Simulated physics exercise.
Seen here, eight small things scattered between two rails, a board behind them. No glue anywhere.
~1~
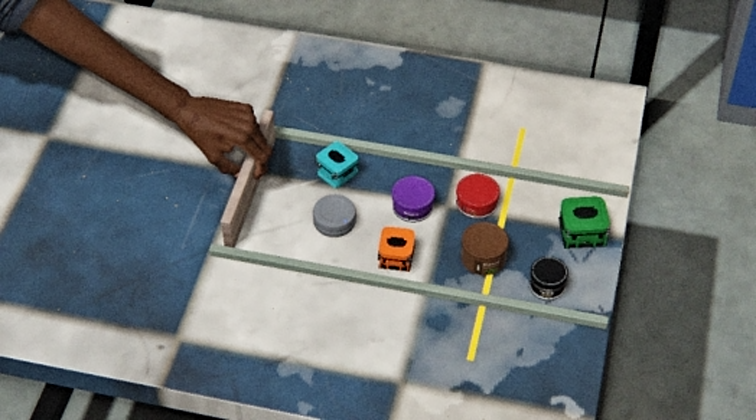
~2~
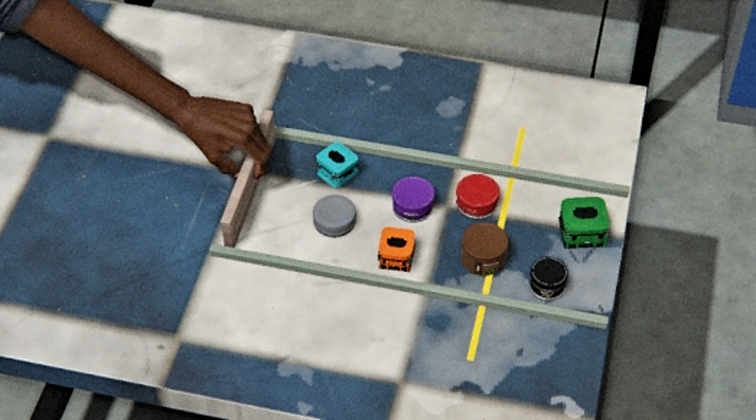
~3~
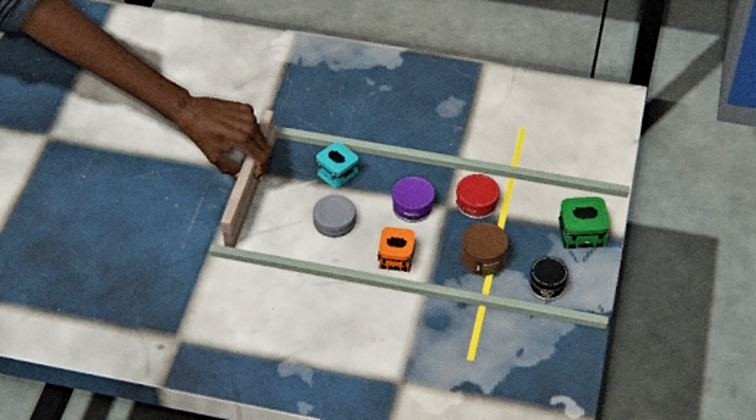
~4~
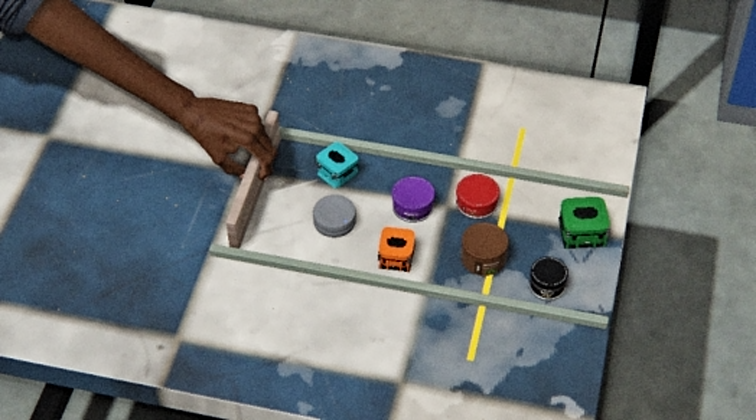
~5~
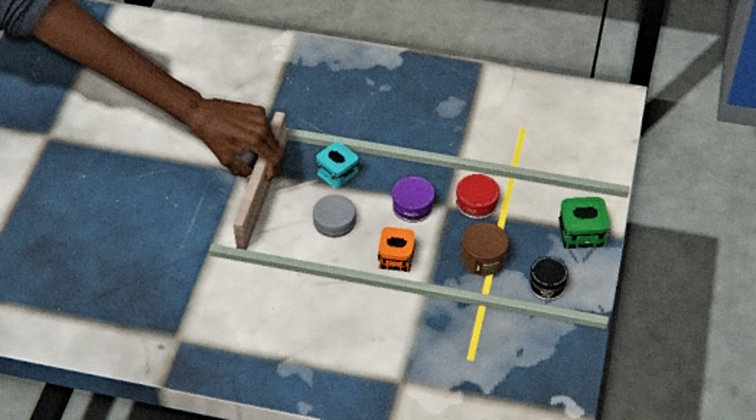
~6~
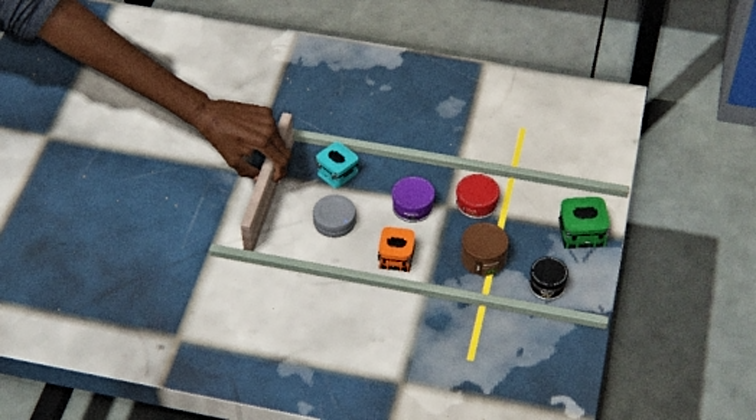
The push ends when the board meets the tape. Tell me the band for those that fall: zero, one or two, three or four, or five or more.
The number that fall off is zero.
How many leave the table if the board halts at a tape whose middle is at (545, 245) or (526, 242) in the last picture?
The counts: 1 and 0.
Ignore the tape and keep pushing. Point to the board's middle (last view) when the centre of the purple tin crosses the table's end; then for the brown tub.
Near (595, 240) and (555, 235).
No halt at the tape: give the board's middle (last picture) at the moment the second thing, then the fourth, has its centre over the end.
Near (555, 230) and (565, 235).
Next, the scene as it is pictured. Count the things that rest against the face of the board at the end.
In contact: 4.
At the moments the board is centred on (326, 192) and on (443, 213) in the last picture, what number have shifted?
2 and 6.
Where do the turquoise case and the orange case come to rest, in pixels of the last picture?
The turquoise case stops around (524, 187); the orange case around (504, 280).
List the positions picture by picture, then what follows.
Green case (584, 222); black pot (548, 279); brown tub (485, 249); board (249, 178); tape (498, 237), in the first frame.
Black pot (548, 279); grey lid (335, 216), in the second frame.
Brown tub (485, 249); red pot (478, 197), in the third frame.
Green case (584, 222); board (254, 179), in the fourth frame.
Black pot (548, 279); turquoise case (338, 166), in the fifth frame.
Green case (584, 222); black pot (548, 279); brown tub (485, 249); board (269, 182); tape (498, 237), in the sixth frame.
Soon after, none off yet; green case at rest near (584, 222); black pot at rest near (548, 279); brown tub at rest near (485, 249).
At rest, the number that fall off is zero.
